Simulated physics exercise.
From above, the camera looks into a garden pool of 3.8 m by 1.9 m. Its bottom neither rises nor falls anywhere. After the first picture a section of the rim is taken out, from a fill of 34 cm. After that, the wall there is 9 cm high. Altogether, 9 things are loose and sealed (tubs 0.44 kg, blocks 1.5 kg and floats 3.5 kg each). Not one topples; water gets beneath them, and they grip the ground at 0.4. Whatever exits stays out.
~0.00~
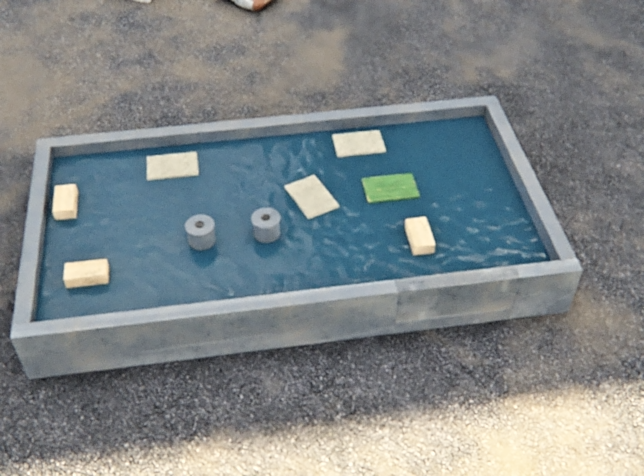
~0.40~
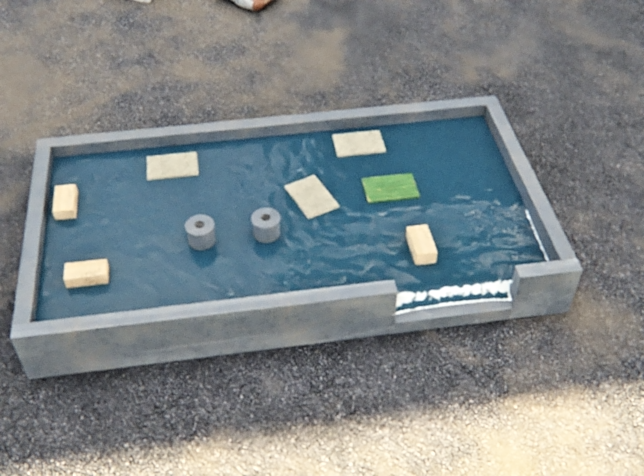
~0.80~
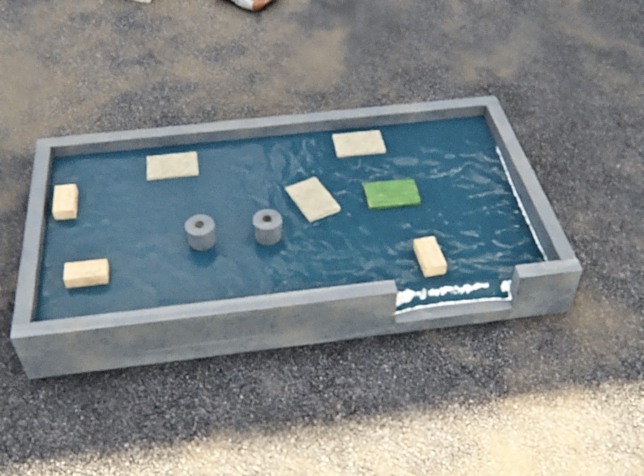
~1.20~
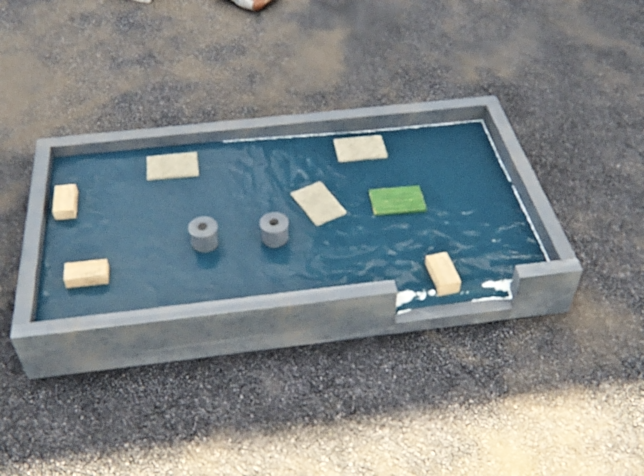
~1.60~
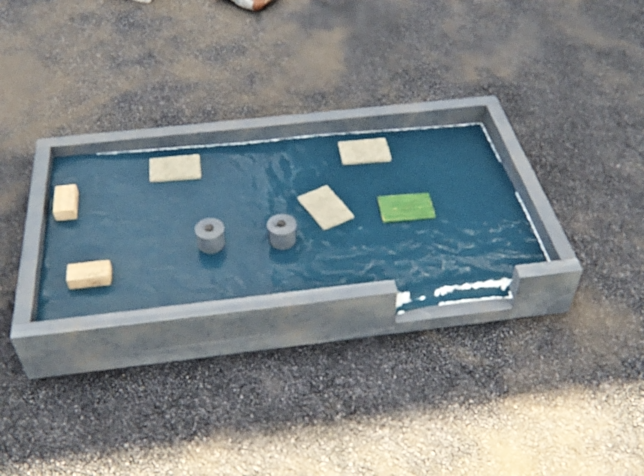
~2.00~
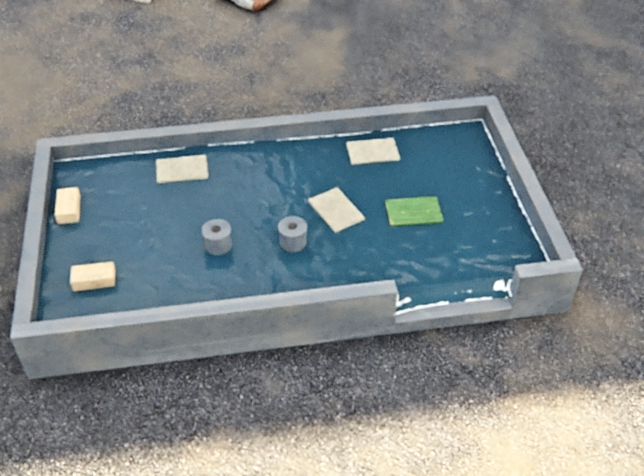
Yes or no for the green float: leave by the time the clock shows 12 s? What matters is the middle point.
I'd say the green float makes it out.
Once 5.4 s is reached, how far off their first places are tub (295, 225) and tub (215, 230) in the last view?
In order: 80 cm and 40 cm.
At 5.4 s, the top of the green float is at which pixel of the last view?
The top is close to pixel (465, 291).
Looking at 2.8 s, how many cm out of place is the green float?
40 cm, give or take.
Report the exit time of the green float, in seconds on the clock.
Close to 5.5 s, I'd say.
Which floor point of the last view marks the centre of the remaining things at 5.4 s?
Centre of the remaining things: Roughly (284, 254).
After 2.8 s the green float is near (431, 215), 0.4 m from its start, afloat; 1 of 9 are out; 8 afloat.
After 5.4 s the green float is near (465, 291), 1.1 m from its start, afloat; 1 of 9 are out; 8 afloat.
After 8.0 s the green float has gone out; 4 of 9 are out; 5 afloat.
After 12.0 s the green float has gone out; 4 of 9 are out; 5 afloat.
